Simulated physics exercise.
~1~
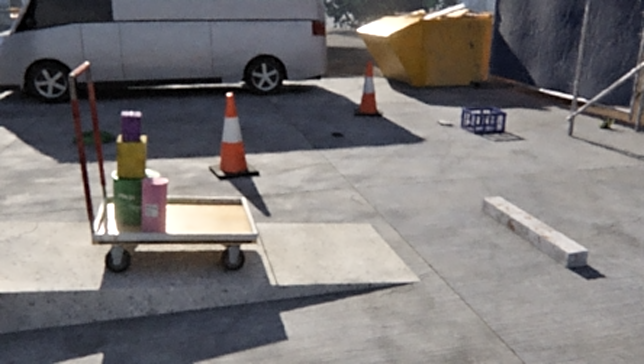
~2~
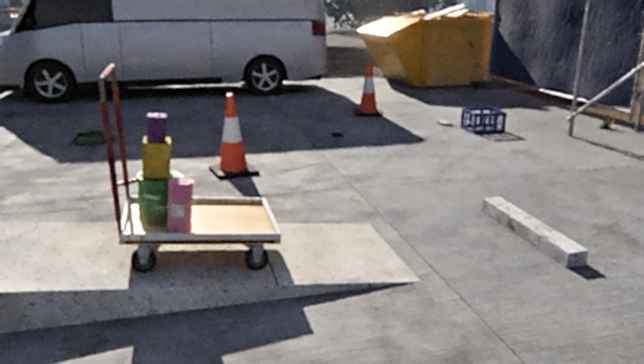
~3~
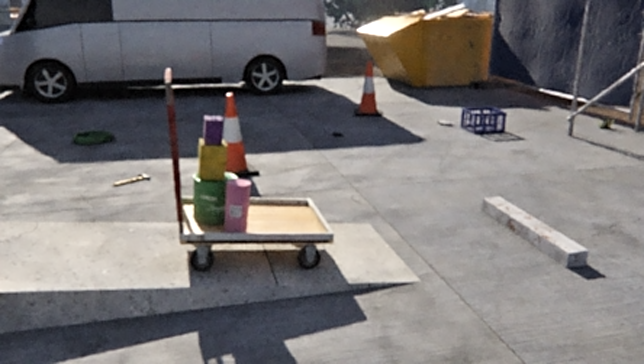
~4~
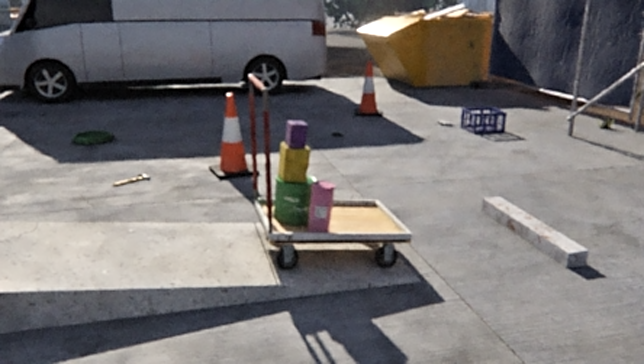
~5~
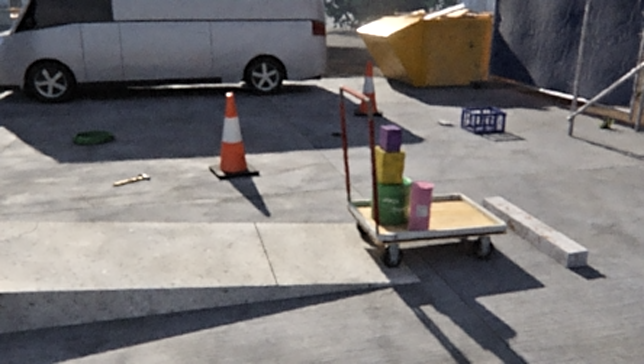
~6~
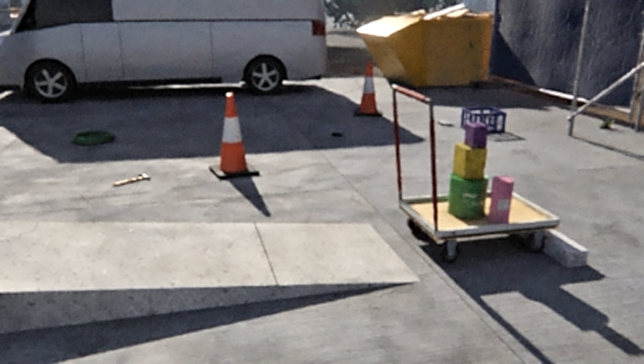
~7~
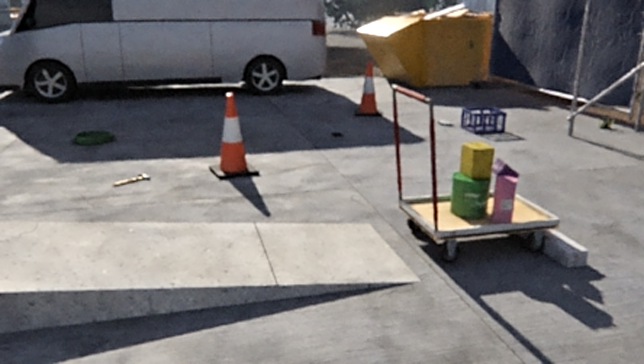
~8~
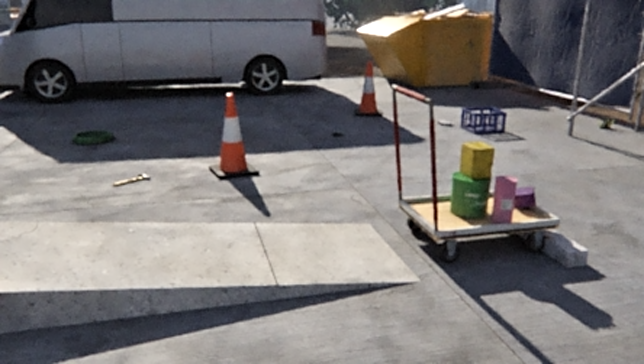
A flat trolley rolls right down a ramp, stops at a kerb, and its purple box topples.
